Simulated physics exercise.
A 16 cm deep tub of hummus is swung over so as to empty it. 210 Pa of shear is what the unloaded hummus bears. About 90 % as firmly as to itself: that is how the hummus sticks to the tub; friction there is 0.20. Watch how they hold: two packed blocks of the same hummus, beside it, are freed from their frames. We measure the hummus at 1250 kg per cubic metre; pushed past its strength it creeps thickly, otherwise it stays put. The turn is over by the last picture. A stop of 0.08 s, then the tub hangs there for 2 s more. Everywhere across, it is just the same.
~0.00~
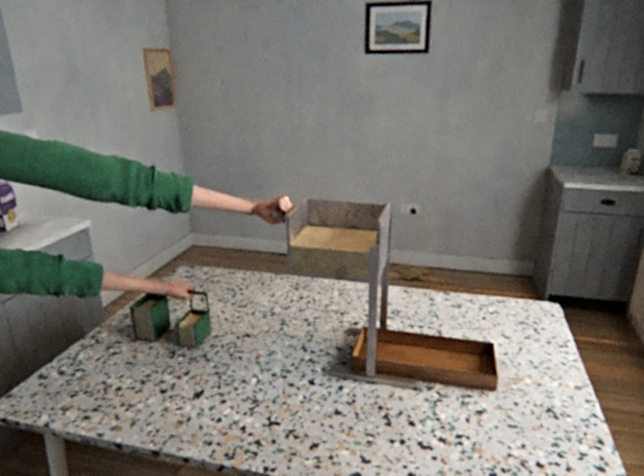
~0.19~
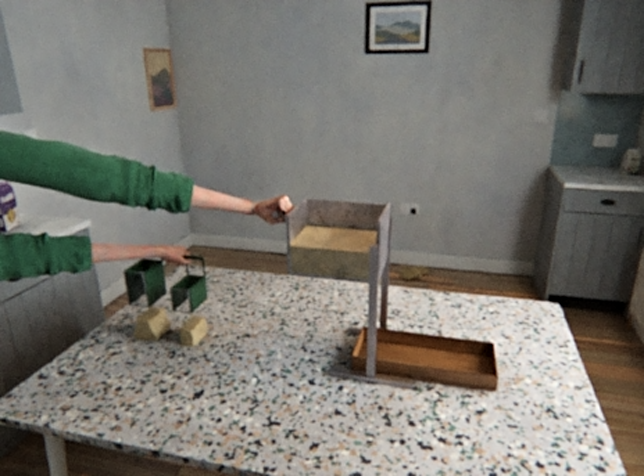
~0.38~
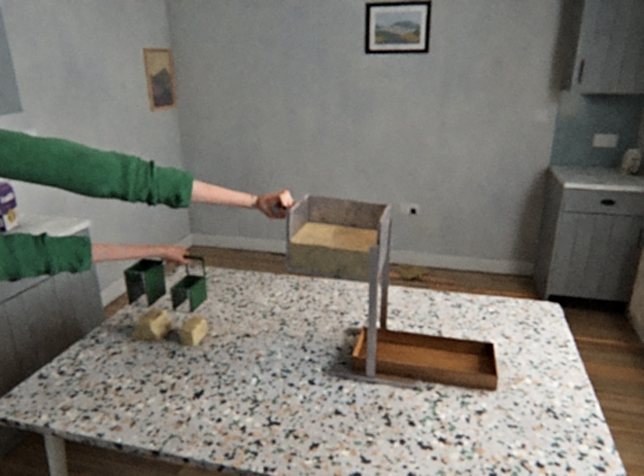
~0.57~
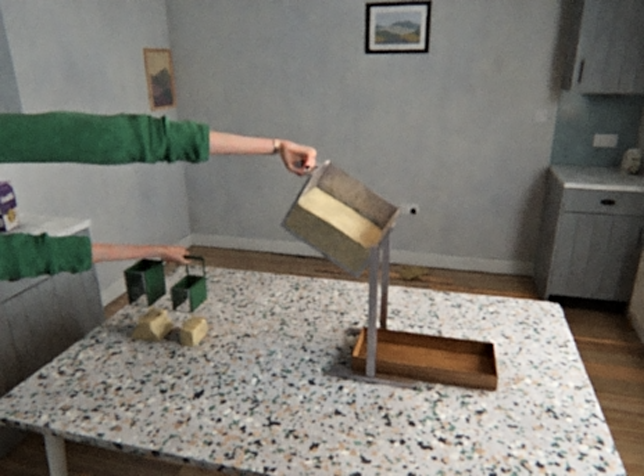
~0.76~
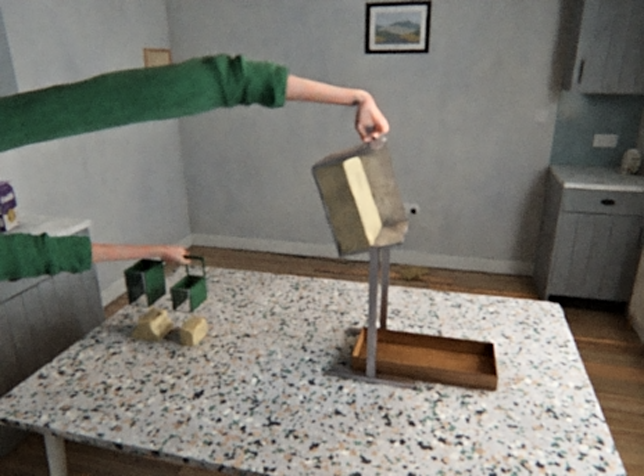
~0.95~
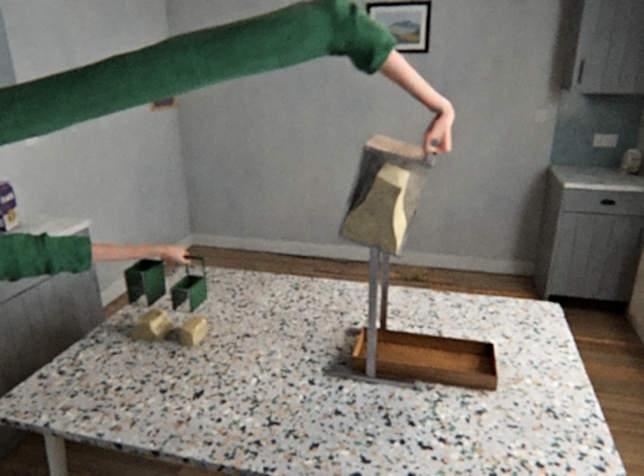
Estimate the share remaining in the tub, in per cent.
Roughly 24 per cent remains in the tub.
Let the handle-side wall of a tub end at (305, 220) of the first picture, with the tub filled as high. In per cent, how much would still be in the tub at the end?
Some 35 percent would still be in the tub at the end.
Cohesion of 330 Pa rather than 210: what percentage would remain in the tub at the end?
I'd guess around 35 in a hundred.
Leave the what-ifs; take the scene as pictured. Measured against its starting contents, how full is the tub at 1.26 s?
I'd say close to 30 %.
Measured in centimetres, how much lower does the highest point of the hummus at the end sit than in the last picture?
15 cm or so.
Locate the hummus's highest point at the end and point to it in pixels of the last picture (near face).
It ends up highest close to (368, 231).
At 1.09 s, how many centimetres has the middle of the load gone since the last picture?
I'd put the distance at about 11 centimetres.
By 1.09 s, the tub is at 105 degrees and holds 47 %.
By 1.26 s, the tub is at 105 degrees and holds 28 %.
By 1.43 s, the tub is at 105 degrees and holds 24 %.
By 1.60 s, the tub is at 105 degrees and holds 24 %.
By 2.95 s, at the end, the tub is at 105 degrees and holds 24 %.
